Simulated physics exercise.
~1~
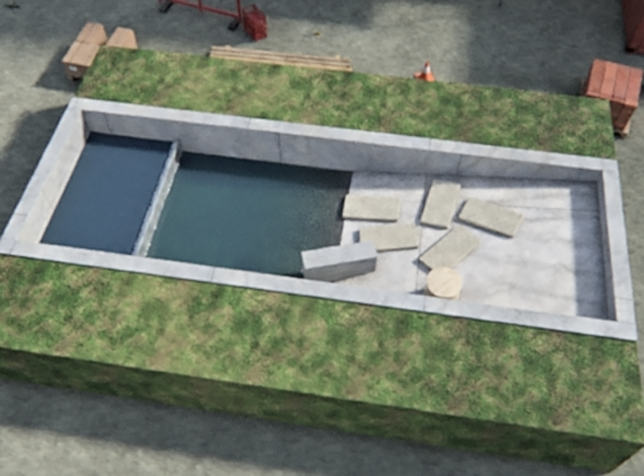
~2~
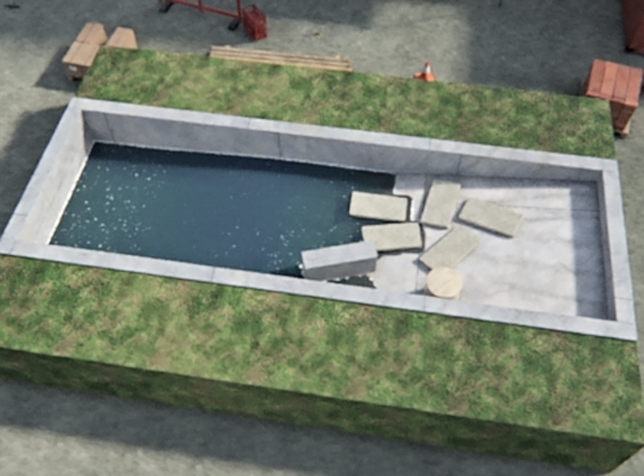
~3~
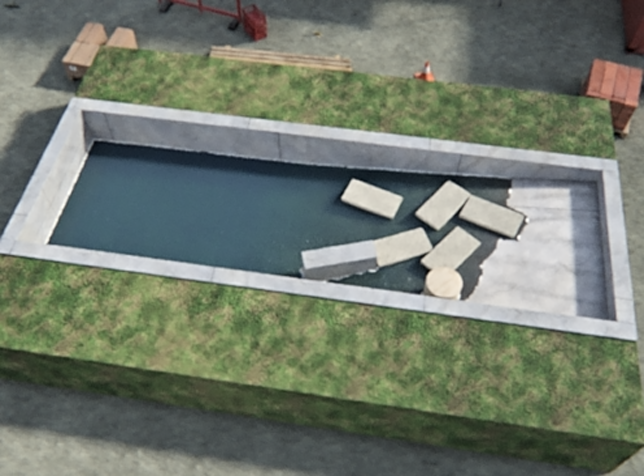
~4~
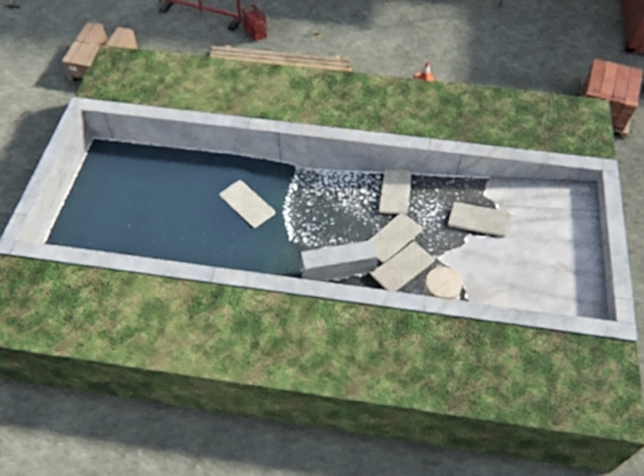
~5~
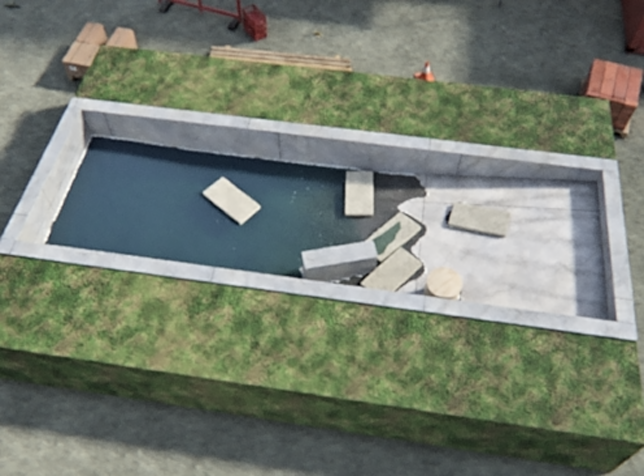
A long, pale concrete basin set in a grassy block is seen from high above, with dark water on the left, some held behind a thin barrier, and a dry ramp on the right. Five flat beige slabs, a small round piece and a grey block lie around the waterline. The barrier disappears and the water spreads right, reaching past the slabs and shifting some. It then draws back in white foam, carrying one slab well left and others a shorter way. Finally, two slabs sit in the water, while the rest lie near its edge or on bare ramp.
